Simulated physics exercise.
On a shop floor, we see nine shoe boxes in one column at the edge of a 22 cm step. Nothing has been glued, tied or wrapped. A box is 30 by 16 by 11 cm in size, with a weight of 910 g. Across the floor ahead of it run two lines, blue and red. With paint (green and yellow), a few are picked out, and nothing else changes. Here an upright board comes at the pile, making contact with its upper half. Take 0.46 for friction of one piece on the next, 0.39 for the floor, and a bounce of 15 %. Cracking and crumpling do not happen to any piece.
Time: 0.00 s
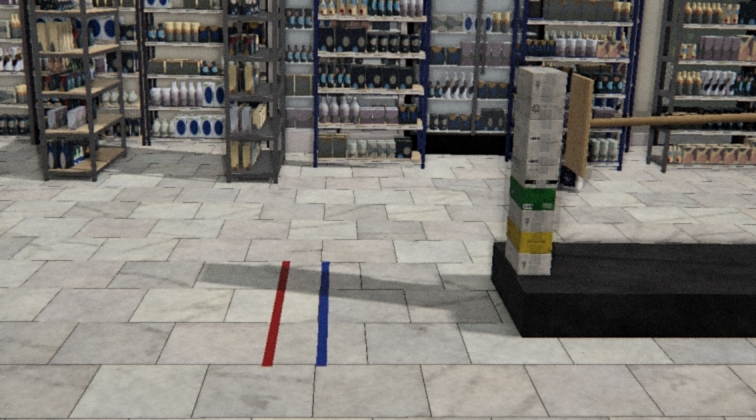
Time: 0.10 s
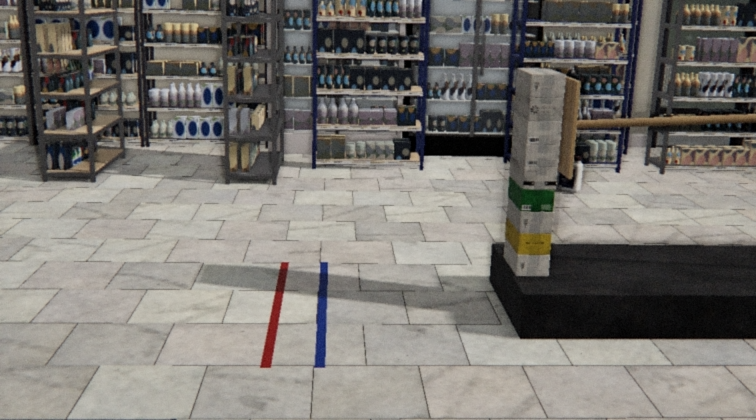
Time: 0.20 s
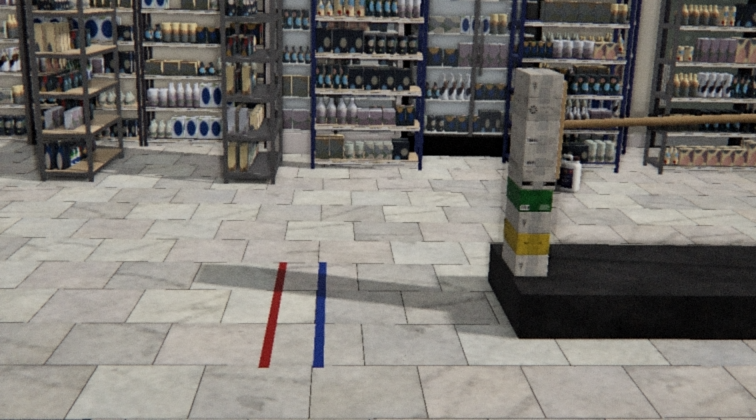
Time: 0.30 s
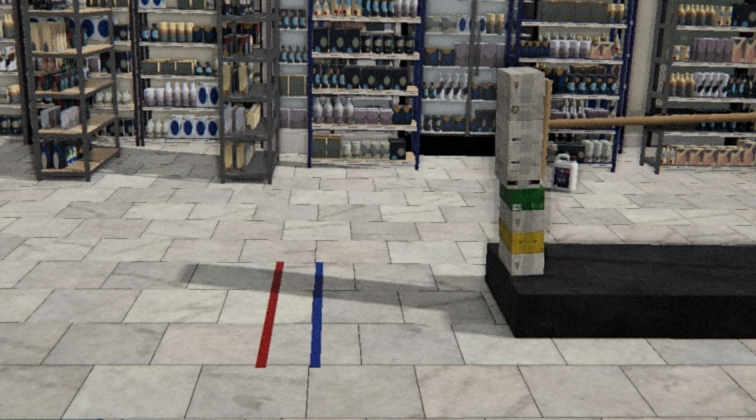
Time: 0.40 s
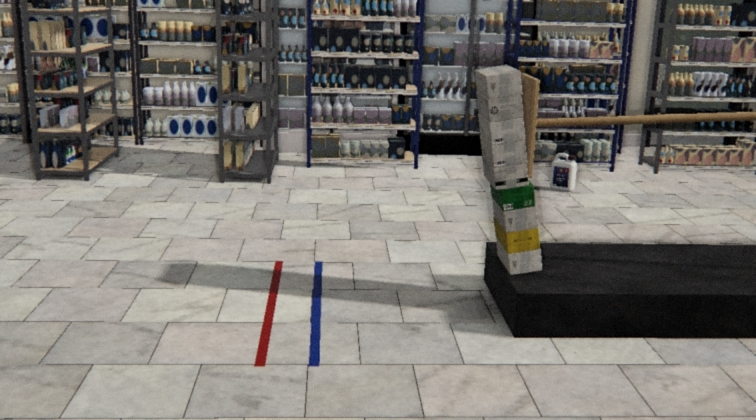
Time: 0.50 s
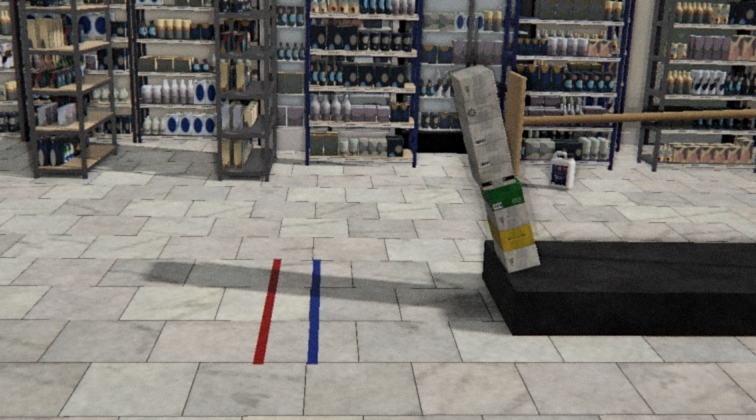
The clip opens on a column of boxes, one green and one yellow, standing at the edge of a black step, with red and blue lines on the tiled floor. An upright board on a pole moves in from the right and meets the upper half, and the column leans left, clearly slanted by the end.
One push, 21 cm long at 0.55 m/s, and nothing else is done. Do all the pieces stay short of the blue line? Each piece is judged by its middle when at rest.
No, at least one goes beyond.
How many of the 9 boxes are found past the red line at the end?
The answer is 0.
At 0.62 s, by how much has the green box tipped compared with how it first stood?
About 25 degrees.
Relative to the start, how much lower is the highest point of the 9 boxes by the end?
About 104 cm.
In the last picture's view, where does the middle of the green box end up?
In the last picture it sits at roughly (407, 290).
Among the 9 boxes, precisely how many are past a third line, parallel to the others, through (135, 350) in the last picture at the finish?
The count is 0.
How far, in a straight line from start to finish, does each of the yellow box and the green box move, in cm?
So yellow shifts 45 cm, while green shifts 75 cm.
After 0.62 s, none of the 9 boxes past the blue line, 9 disturbed; green box leaning 27°; yellow box leaning 27°.
After 0.82 s, none of the 9 boxes past the blue line, 9 disturbed; yellow box leaning 54°; green box leaning 54°, 10 cm lower.
After 1.04 s, 2 of the 9 boxes past the blue line; yellow box on its side; green box on its side.
At rest (2.0 s), 2 of the 9 boxes past the blue line; green box on its side; yellow box on its side. The farthest middle lies 21 cm beyond that line. As the last picture would show them, middles, green box near (407, 290), yellow box near (457, 290).
